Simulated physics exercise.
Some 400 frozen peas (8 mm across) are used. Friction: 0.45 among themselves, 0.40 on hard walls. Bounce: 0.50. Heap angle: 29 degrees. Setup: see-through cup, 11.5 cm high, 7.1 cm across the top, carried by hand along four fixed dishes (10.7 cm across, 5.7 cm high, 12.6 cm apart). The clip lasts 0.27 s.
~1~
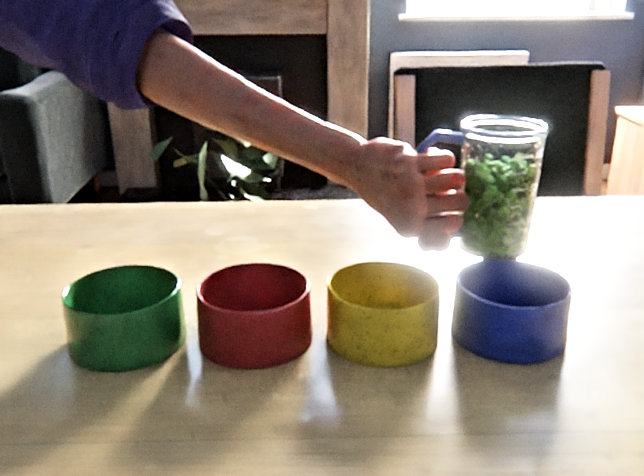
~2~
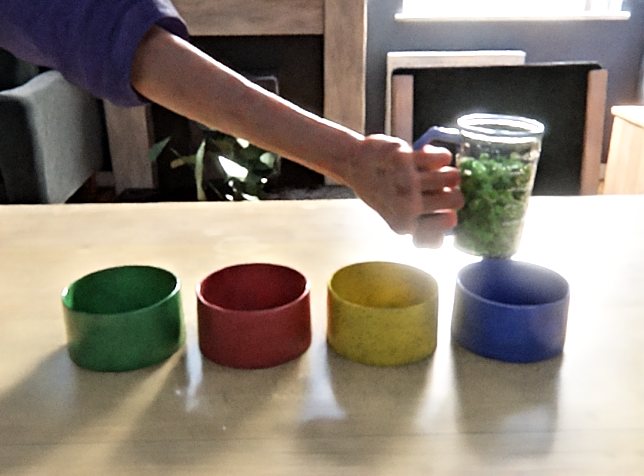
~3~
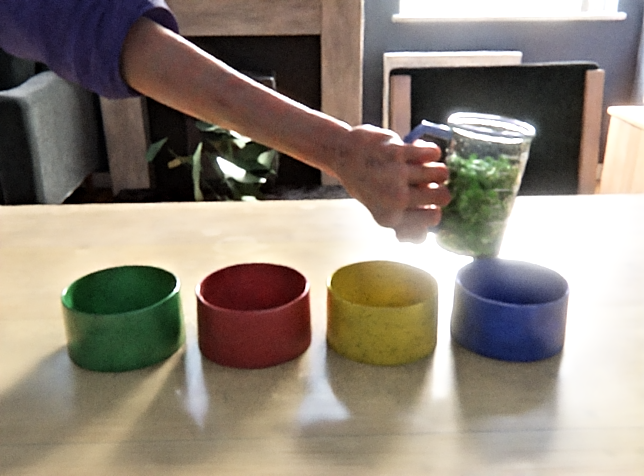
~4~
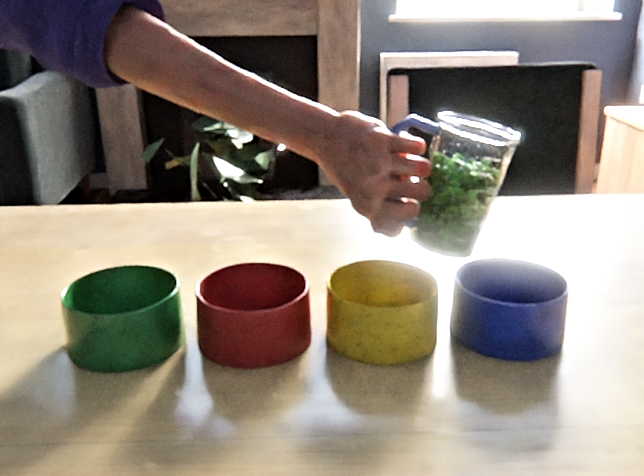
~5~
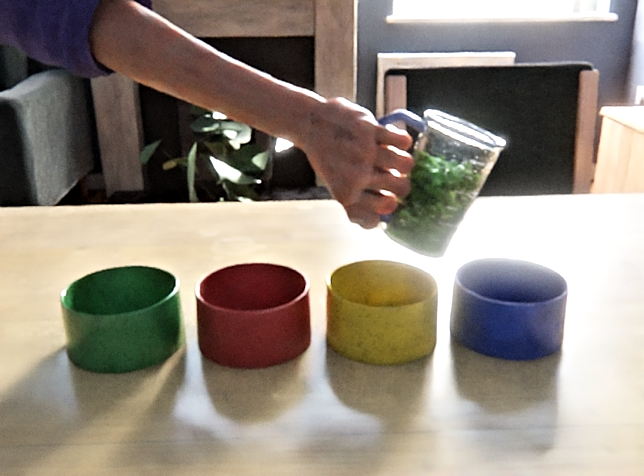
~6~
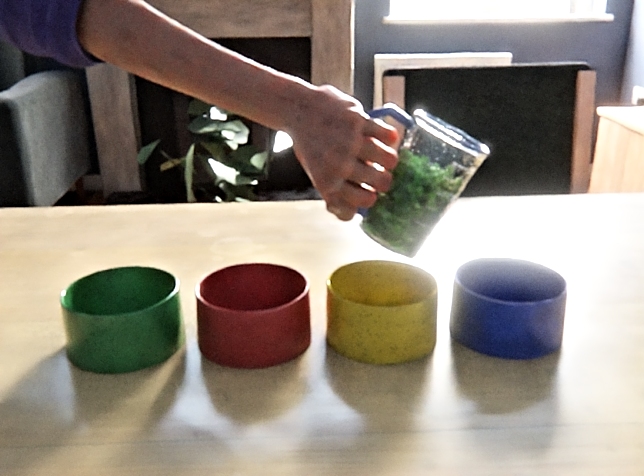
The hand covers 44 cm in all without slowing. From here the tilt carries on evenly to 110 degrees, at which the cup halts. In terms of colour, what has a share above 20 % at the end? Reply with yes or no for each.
Red: Yes, blue: No, green: Yes, yellow: No, counter: No.
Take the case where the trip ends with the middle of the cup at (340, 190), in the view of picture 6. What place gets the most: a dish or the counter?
The largest share goes to yellow.
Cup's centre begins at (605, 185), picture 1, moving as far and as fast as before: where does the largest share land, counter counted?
Red.
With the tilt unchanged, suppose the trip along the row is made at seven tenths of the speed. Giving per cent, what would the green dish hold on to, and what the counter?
Then: Green 10; counter 20.
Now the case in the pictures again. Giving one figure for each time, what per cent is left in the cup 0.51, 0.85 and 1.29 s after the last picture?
One after the other: 100, 55, 15 in a hundred.
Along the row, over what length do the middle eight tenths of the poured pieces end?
Spread: Around 16 cm.
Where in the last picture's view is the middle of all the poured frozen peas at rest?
Somewhere around (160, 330) in the final frame.
Then, 0.51 s after the last picture, tilt 99 degrees; cup holds 100 %.
Then, 0.85 s after the last picture, tilt 110 degrees; cup holds 55 %, red 35 %.
Then, 1.29 s after the last picture, tilt 110 degrees; cup holds 15 %, red 35 %, green 35 %.
In the end, red 35 %, blue 0 %, green 55 %, yellow 0 %, counter 10 %.
